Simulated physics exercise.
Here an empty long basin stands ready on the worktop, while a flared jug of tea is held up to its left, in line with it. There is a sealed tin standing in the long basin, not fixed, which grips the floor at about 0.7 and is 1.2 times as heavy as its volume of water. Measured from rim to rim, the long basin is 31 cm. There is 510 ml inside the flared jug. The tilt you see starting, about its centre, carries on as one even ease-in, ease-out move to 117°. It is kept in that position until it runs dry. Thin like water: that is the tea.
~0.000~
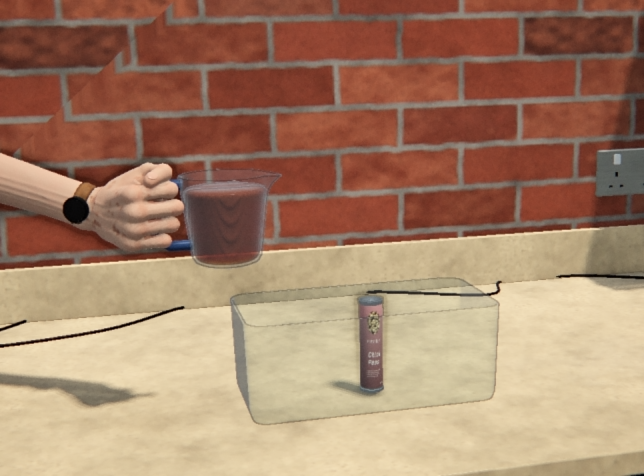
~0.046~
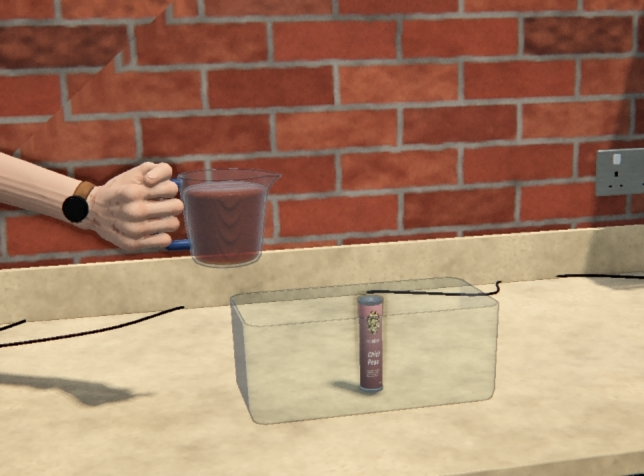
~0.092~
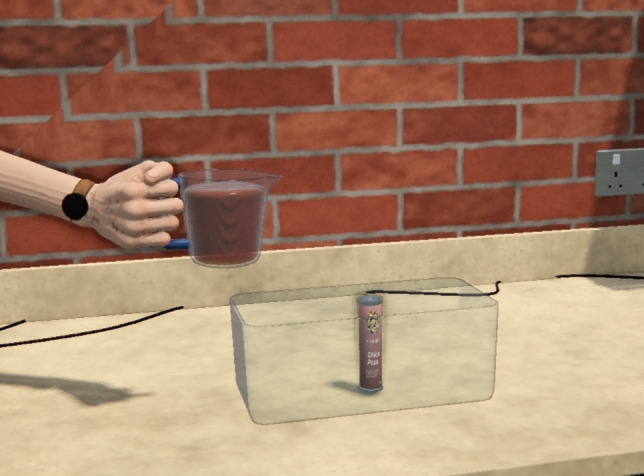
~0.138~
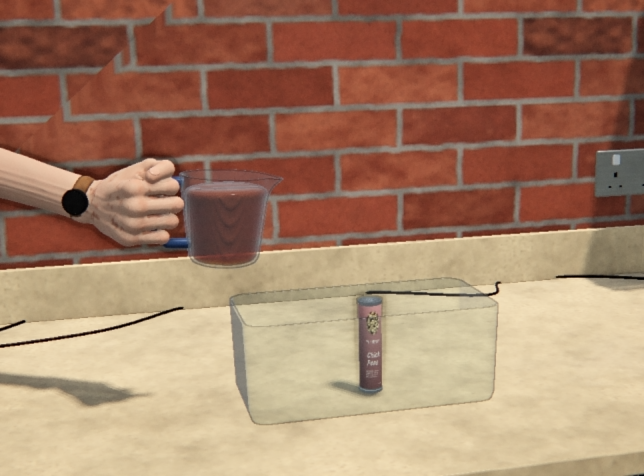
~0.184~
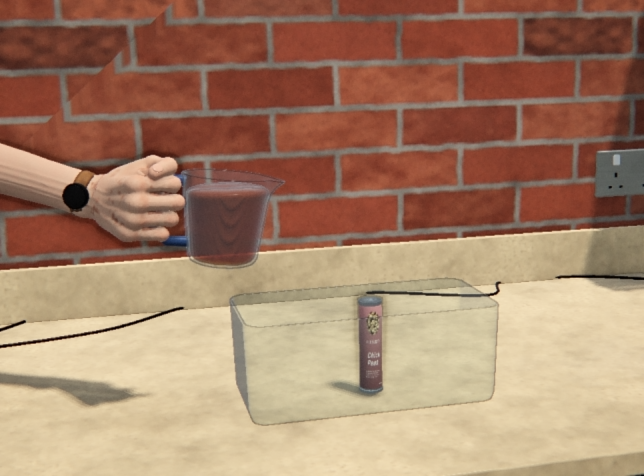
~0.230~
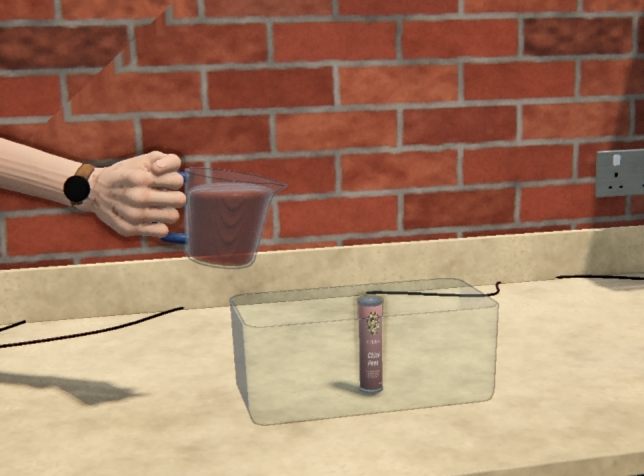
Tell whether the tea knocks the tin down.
The tea does not knock it down.
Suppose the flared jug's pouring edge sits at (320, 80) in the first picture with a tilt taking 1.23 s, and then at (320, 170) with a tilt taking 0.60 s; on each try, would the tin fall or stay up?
In the first try it remains standing; in the second it comes down.
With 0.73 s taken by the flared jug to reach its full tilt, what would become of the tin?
In that case the tin stays vertical.
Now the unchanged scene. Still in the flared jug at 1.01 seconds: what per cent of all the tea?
10 %.
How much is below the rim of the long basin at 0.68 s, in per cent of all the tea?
About 12 per cent.
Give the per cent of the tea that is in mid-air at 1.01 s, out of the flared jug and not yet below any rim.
Estimate: About 9 in a hundred.
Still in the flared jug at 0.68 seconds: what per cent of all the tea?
Around 70 in a hundred.
By 0.68 s the tilt is 68° and 70 per cent is still to pour; the tin stands where it began.
By 1.01 s the tilt is 108° and 10 per cent is still to pour; the tin stands where it began.
By 1.36 s the tilt is 117° and 0 per cent is still to pour; the tin stands where it began.
By 1.73 s the tilt is 117° and 0 per cent is still to pour; the tin stands where it began.
At rest the tin stands where it began.
